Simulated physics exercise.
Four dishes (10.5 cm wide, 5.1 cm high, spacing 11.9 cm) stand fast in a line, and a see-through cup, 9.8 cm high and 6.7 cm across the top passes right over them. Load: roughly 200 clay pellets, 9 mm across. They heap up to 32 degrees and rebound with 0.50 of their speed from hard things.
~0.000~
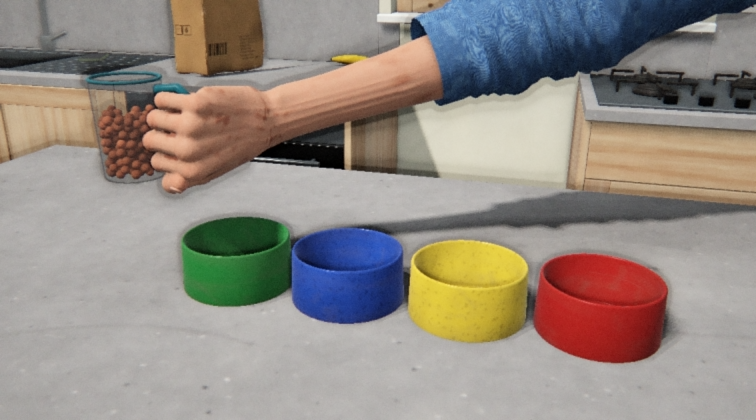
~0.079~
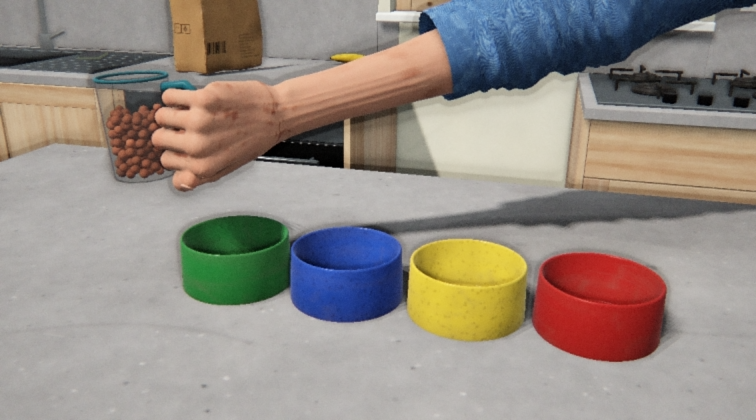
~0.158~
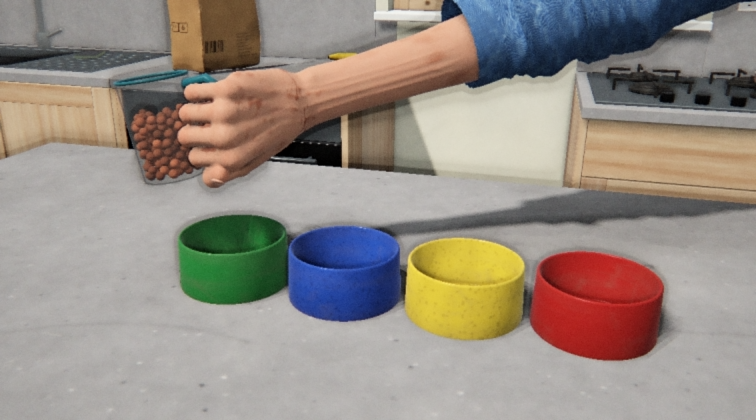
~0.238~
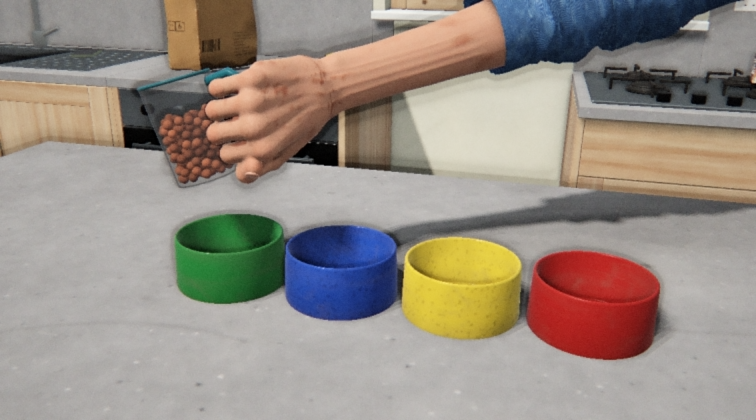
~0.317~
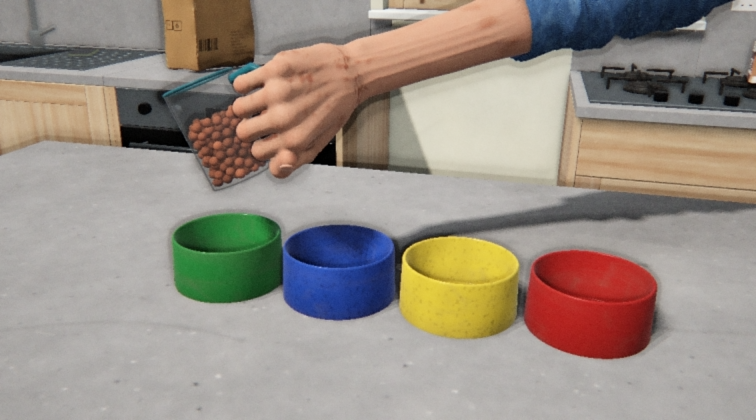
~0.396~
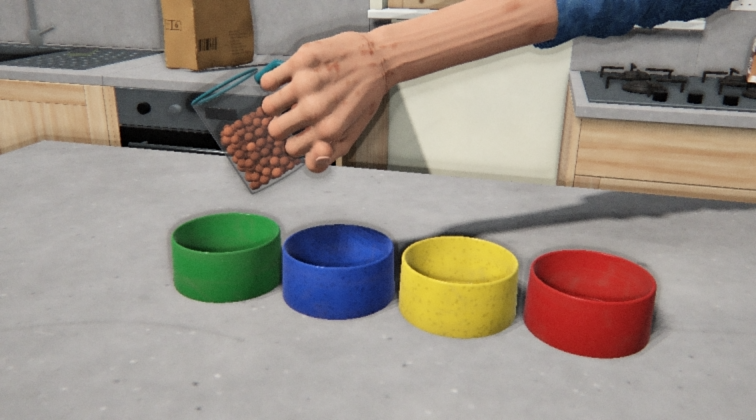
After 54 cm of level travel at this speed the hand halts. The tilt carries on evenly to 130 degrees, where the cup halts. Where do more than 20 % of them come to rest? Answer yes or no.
Red yes, blue no, green no, yellow no, counter no.
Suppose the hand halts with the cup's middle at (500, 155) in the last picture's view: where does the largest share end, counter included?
The winner: Yellow.
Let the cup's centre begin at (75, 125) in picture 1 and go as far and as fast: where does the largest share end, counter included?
Most goes to: Red.
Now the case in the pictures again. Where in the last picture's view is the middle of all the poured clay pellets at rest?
Around (586, 308).
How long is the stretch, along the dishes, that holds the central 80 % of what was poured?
About 6 cm.
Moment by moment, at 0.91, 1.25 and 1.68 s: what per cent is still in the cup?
About 100, 95, 10.
Then, at 0.91 s, tilt 78 degrees; cup holds 100 %.
After 1.25 s, tilt 109 degrees; cup holds 95 %.
Then, at 1.68 s, tilt 130 degrees; cup holds 10 %, red 90 %.
At rest (2.3 s), red 100 %, blue 0 %, green 0 %, yellow 0 %, counter 0 %.
